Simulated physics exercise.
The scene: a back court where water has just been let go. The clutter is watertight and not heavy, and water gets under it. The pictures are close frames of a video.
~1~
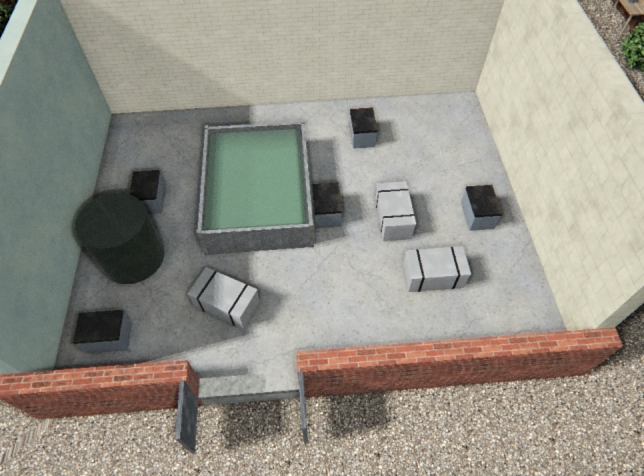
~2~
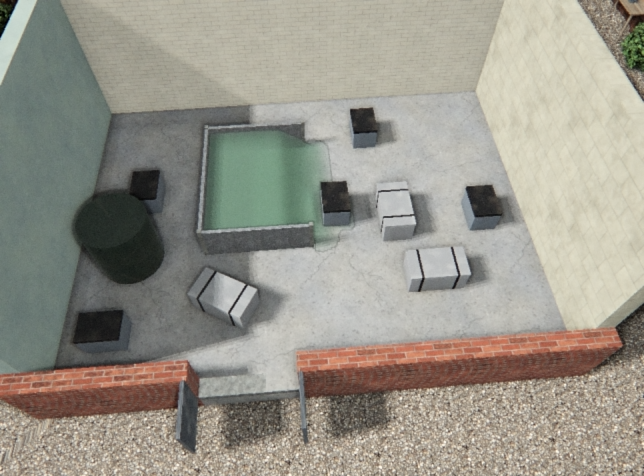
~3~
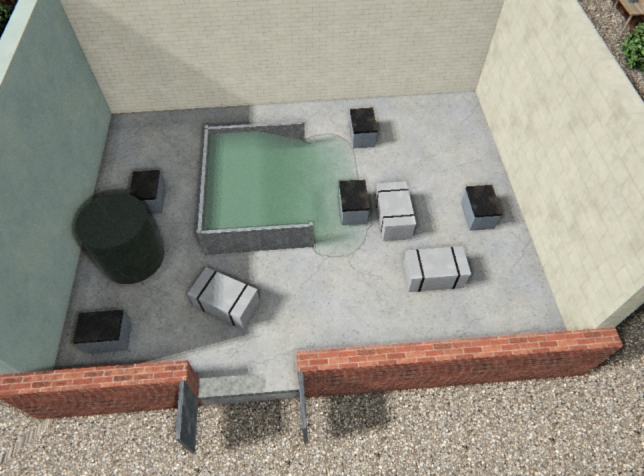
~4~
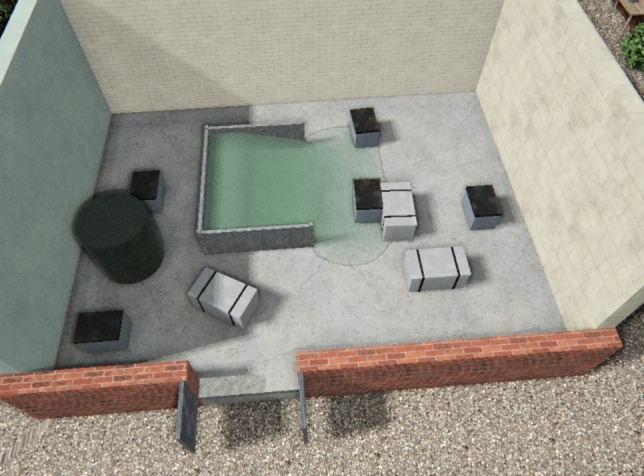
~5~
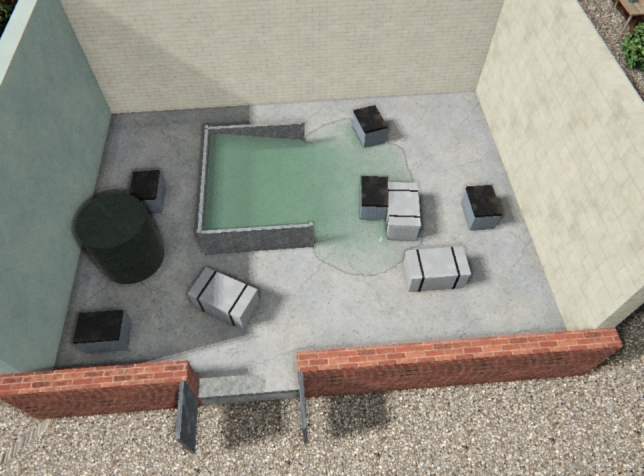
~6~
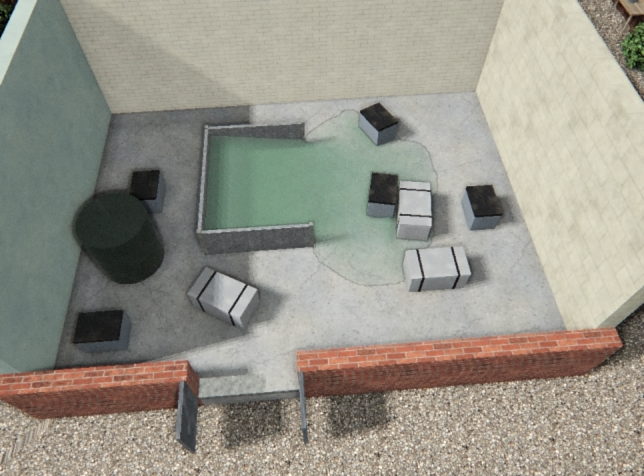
Green water spread out of the open right side of a walled pool, pushing a dark-topped box rightward against a pale strapped one, then nudging that along and turning another dark-topped box near the back.
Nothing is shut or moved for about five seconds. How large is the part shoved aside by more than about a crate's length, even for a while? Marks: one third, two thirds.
It is from one to two thirds.
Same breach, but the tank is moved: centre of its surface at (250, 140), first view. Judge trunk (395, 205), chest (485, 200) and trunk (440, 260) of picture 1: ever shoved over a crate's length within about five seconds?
In that order: Shifted that much, shifted that much, yes.
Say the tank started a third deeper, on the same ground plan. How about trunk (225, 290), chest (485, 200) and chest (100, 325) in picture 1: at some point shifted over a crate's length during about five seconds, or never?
In that order: No, shifted that much, no.
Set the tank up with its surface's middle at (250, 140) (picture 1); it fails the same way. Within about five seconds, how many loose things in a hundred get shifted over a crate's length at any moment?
About 60 per cent.
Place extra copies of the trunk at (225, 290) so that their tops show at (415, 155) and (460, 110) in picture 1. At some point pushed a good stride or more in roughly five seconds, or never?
As listed: Shifted that much, that far or more.
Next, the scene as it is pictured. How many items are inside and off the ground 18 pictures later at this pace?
That makes 5.
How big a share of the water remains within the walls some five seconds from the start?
About 100 per cent.
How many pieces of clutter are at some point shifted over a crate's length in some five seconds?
That makes 5.
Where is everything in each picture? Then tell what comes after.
A chest at (327, 197) rests on the ground; a trunk at (396, 203), on the bottom; 0 of 8 have shifted, in the first frame.
A chest at (335, 196), on the bottom, close to its start; a trunk at (396, 203) rests on the ground; 1 of 8 have shifted, in the second frame.
A chest at (354, 194) rests on the ground, a stride from its start; a trunk at (396, 203), on the bottom; 1 of 8 have shifted, in the third frame.
A chest at (368, 193) rests on the ground, a stride from its start; a trunk at (398, 203), on the bottom, close to its start; 1 of 8 have shifted, in the fourth frame.
A chest at (375, 190) floats, a stride from its start; a trunk at (404, 203), on the bottom, close to its start; 3 of 8 have shifted, in the fifth frame.
A chest at (384, 187), afloat, a stride from its start; a trunk at (415, 203) rests on the ground, close to its start; 3 of 8 have shifted, in the sixth frame.
A moment on, 3 of 8 are well off their spots; 1 afloat.
Next, 4 of 8 are well off their spots; 4 afloat.
Later, 5 of 8 are well off their spots; 5 afloat.
In the end, 4 of 8 are well off their spots, and 5 have been at some point; 5 afloat.
